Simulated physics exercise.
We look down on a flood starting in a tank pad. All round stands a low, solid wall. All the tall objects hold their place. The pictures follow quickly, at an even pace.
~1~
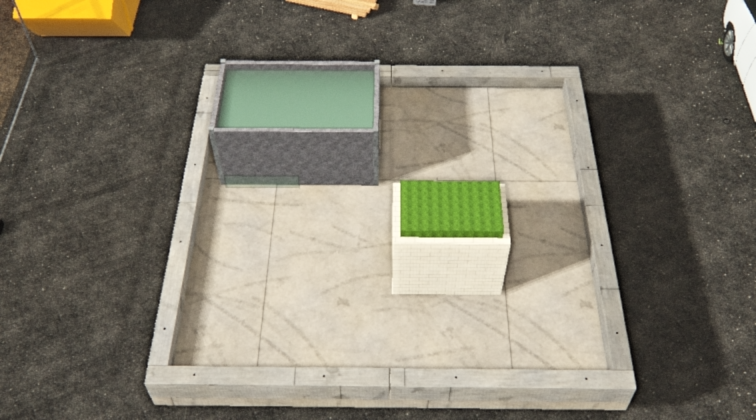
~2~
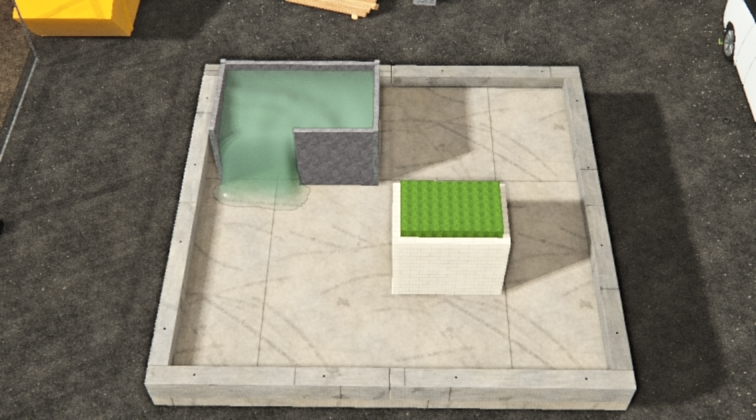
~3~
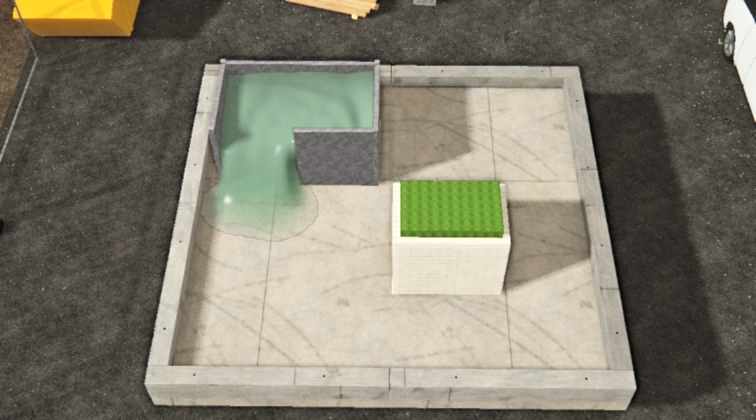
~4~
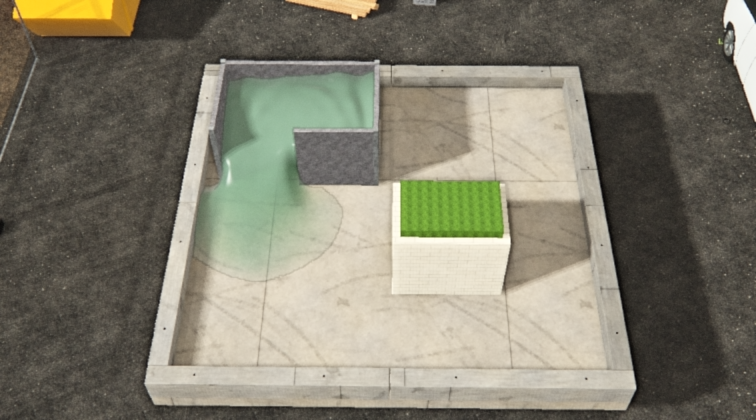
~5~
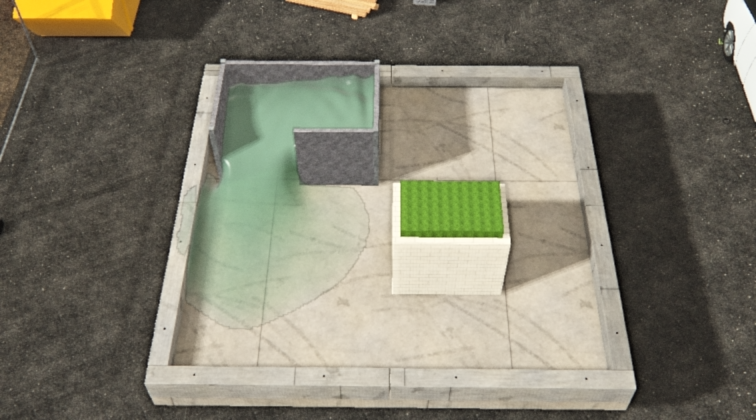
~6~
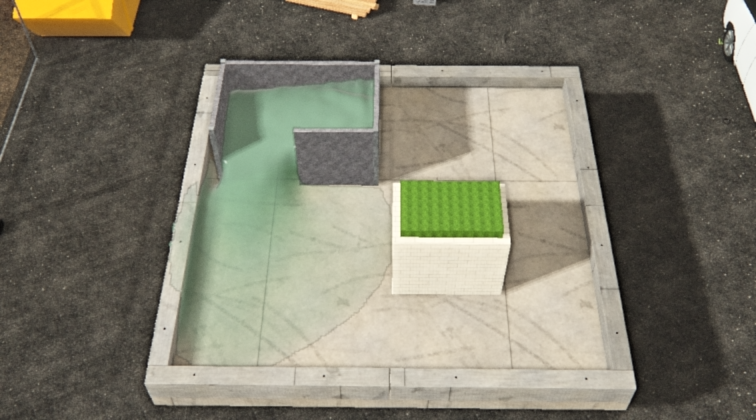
Green water pours through a gap in the gray tank and spreads across the walled pad.
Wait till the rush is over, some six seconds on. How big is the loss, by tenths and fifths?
It loses over a fifth.
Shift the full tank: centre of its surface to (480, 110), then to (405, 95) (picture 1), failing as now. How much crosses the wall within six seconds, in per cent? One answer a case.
About 6 and 14 per cent.
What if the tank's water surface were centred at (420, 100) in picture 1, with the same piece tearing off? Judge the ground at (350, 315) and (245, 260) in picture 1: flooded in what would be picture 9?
As listed: Covered, flooded.
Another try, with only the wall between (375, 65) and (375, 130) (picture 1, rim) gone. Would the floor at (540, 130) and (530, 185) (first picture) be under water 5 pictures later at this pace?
In that order: Flooded, covered.
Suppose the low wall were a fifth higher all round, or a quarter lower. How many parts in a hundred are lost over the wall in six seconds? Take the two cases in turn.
About 14 and 30 per cent.
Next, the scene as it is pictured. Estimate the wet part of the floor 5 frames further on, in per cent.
Close to 40 %.
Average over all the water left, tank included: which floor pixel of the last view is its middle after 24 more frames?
Near (357, 262).
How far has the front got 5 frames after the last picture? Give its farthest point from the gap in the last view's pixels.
Around (466, 377).
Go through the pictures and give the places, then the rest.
In the first picture, the open tank at (297, 100) is whole and still.
In the second picture, water pours out at (260, 162) and has run to (301, 199).
In the third picture, water pours out at (260, 165) and has run to (284, 234).
In the fourth picture, the front is at (261, 276), out from the gap at (261, 168).
In the fifth picture, the front is at (227, 321), out from the gap at (261, 168).
In the sixth picture, the front is at a hidden place, out from the gap at (261, 168).
A moment on, water covers 35 % of the floor; the low wall has let 0 % over.
Next, water covers 40 % of the floor; the low wall has let 3 % over.
Then, water covers 50 % of the floor; the low wall has let 17 % over.
Later, water covers 60 % of the floor; the low wall has let 22 % over.
In the end, water covers 85 % of the floor; the low wall has let 22 % over.
